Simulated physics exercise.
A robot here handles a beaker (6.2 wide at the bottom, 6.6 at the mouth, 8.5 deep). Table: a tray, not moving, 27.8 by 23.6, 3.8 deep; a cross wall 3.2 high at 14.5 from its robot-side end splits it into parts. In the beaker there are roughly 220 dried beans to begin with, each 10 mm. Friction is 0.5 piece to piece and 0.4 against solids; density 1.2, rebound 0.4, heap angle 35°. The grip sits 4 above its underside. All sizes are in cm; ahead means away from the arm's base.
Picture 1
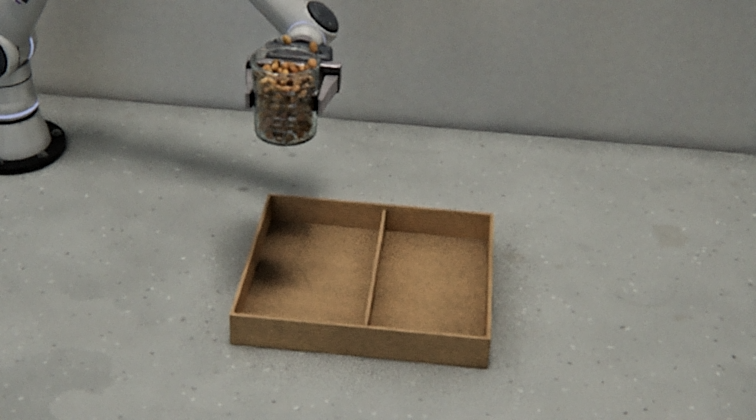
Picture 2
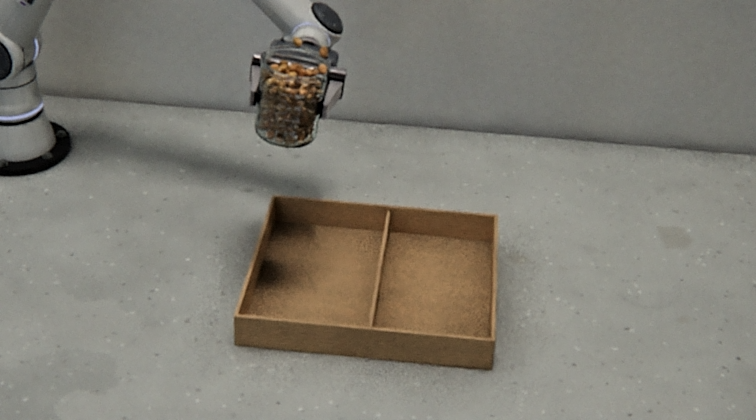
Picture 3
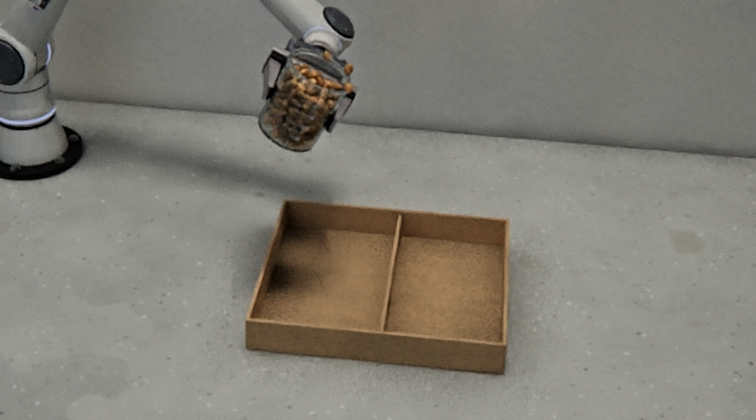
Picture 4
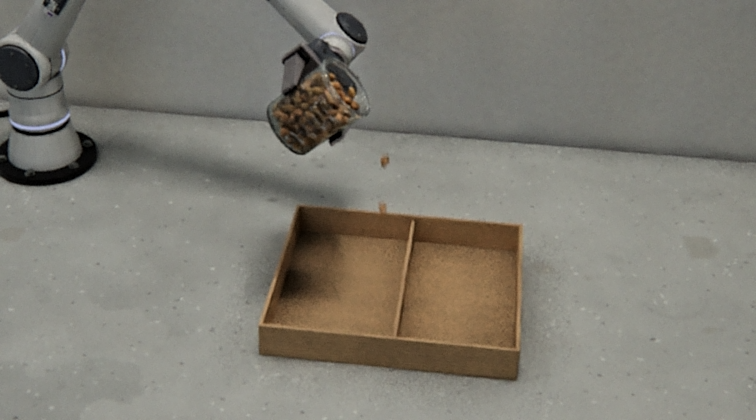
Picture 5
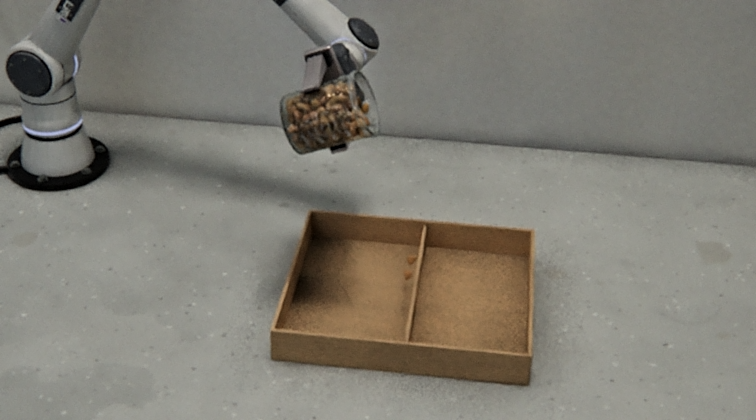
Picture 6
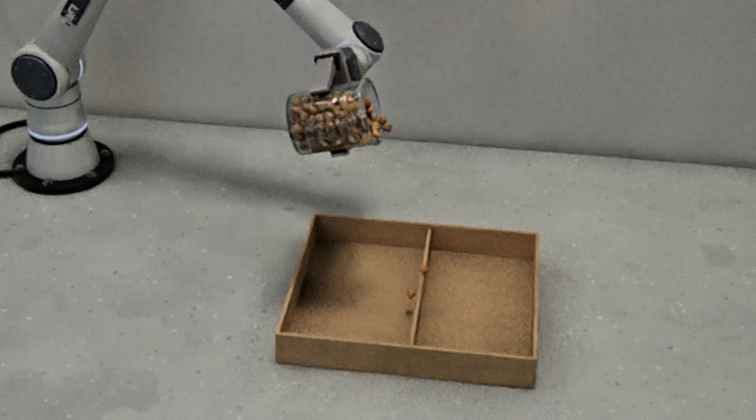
A robot arm at the upper left grips a clear beaker filled with brown-orange dried beans above an open brown tray on a speckled grey surface, seen from above at an angle. A low divider splits the tray into two parts, with a plain grey wall behind. The arm tilts the beaker steeply rightward, a few beans drop into the tray, and the view shifts slightly left.
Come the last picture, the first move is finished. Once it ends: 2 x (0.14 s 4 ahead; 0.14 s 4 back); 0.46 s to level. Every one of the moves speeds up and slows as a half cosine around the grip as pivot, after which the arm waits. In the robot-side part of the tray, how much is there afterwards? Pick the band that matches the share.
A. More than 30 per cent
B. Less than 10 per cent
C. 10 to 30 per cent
(C) 10 to 30 per cent.
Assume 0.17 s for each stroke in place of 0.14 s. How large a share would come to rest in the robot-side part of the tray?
Then roughly 15 percent.
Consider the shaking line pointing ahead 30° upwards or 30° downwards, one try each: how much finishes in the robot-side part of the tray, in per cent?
Result: Approx. 25 % and 10 %, one try each.
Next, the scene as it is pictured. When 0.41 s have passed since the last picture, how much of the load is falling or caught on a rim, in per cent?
Around 3 per cent of the load.
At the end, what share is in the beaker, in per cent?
65 %.
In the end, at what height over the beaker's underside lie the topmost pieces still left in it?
About 8.0 cm.
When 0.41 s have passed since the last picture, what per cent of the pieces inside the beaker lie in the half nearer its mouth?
Something near 45 per cent is there.
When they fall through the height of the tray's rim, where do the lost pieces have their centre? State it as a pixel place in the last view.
Around (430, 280).
Then, 0.41 s after the last picture, tilted 74° forward, highest piece 26 above the table; 167 in the beaker, 26 in the far-side part, 22 in the robot-side part, 6 in flight or on a rim.
Then, 0.82 s after the last picture, tilted 30° forward, highest piece 28 above the table; 142 in the beaker, 41 in the far-side part, 37 in the robot-side part, 1 in flight or on a rim.
Then, 1.22 s after the last picture, level, highest piece 29 above the table; 142 in the beaker, 41 in the far-side part, 38 in the robot-side part.
Then, 2.27 s after the last picture, level, highest piece 29 above the table; 142 in the beaker, 41 in the far-side part, 38 in the robot-side part.
Final count, 142 in the beaker, 41 in the far-side part, 38 in the robot-side part. That is 17 % in the robot-side part of the tray.
